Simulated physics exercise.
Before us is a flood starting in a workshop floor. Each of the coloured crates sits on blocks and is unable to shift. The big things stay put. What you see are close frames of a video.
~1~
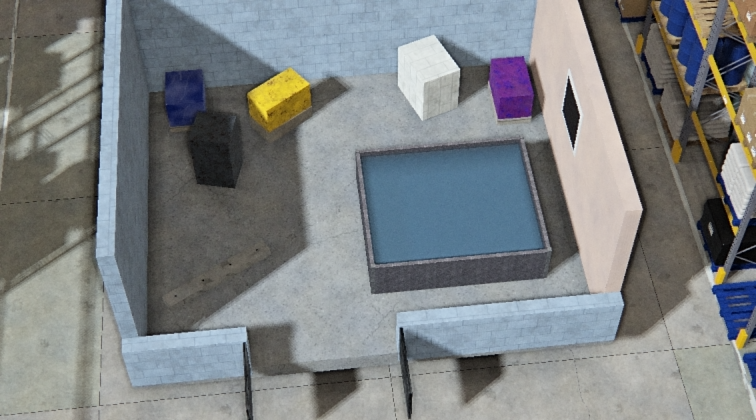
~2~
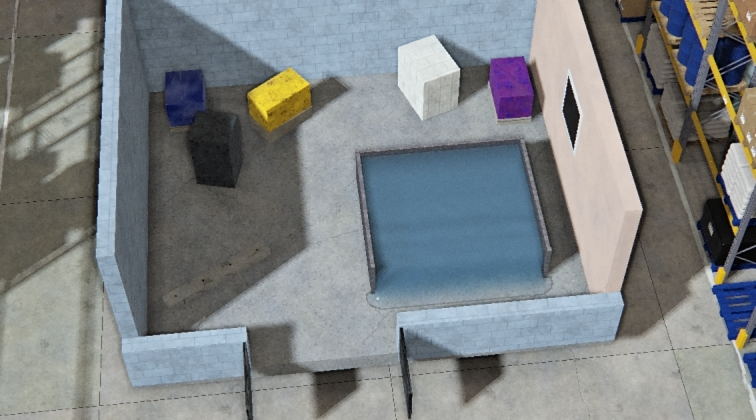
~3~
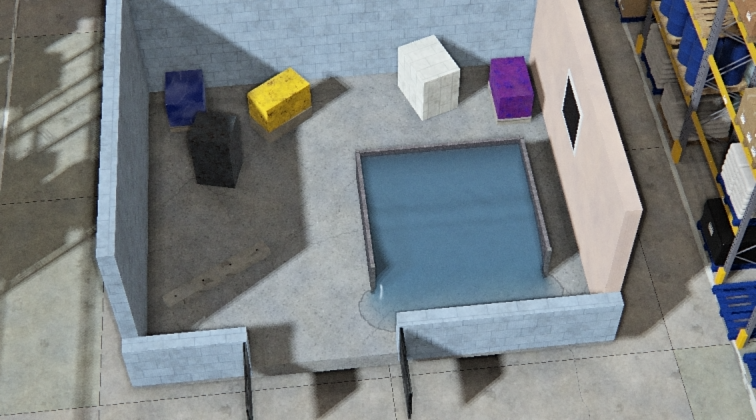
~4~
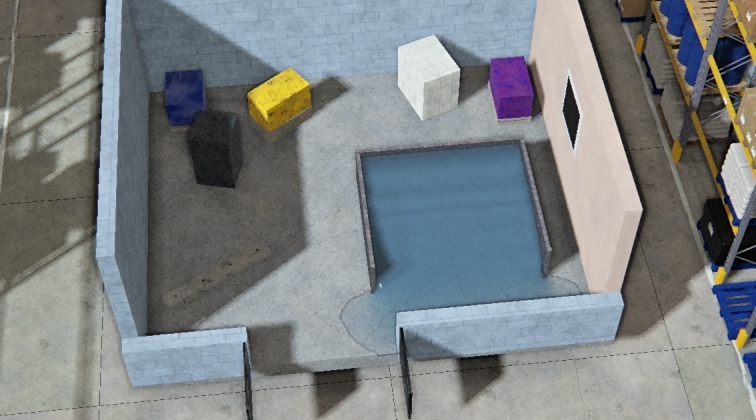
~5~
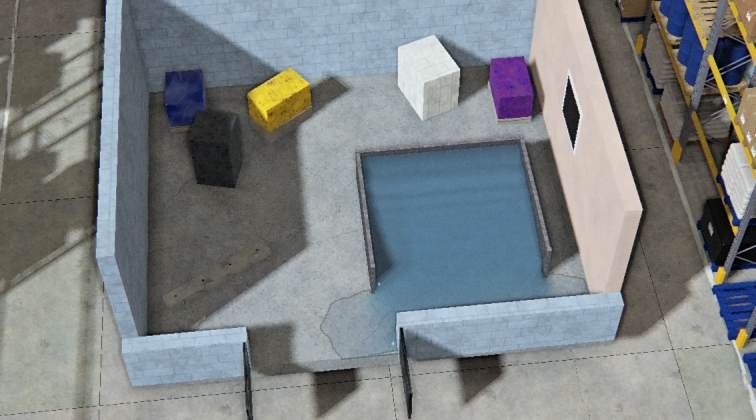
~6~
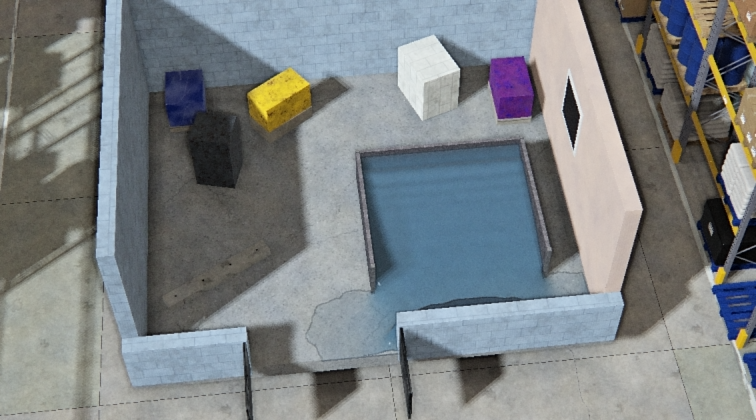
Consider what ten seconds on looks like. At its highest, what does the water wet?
In the end the blue crate will not even get damp, the yellow crate will not even get damp, the purple crate will be wet.
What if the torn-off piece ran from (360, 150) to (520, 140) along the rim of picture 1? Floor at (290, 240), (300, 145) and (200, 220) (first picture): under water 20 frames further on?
Place one: Spared by the leak. Place two: Reached by the flood. Place three: Spared by the leak.
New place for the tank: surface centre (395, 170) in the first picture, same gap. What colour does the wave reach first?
Answer: The crate marked purple.
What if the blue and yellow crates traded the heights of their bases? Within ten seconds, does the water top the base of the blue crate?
For the blue crate, the answer is that it stays clear.
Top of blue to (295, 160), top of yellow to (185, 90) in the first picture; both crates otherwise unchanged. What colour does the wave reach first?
It is the purple one.
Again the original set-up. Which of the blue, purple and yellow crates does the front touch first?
That would be the one in purple.
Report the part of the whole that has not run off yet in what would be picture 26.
Near 86 in a hundred.
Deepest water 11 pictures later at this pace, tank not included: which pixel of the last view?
Deepest spot: Near (586, 321).
A moment on, water covers 15 % of the floor; the blue crate not reached, the yellow crate not reached, the purple crate not reached.
Next, water covers 30 % of the floor; the blue crate not reached, the yellow crate not reached, the purple crate water round its plinth.
Then, water covers 45 % of the floor; the blue crate not reached, the yellow crate not reached, the purple crate water round its plinth.
Later, water covers 75 % of the floor; the blue crate water round its plinth, the yellow crate water round its plinth, the purple crate water round its plinth.
In the end, water covers 100 % of the floor; the blue crate stayed above the water, the yellow crate stayed above the water, the purple crate was topped.
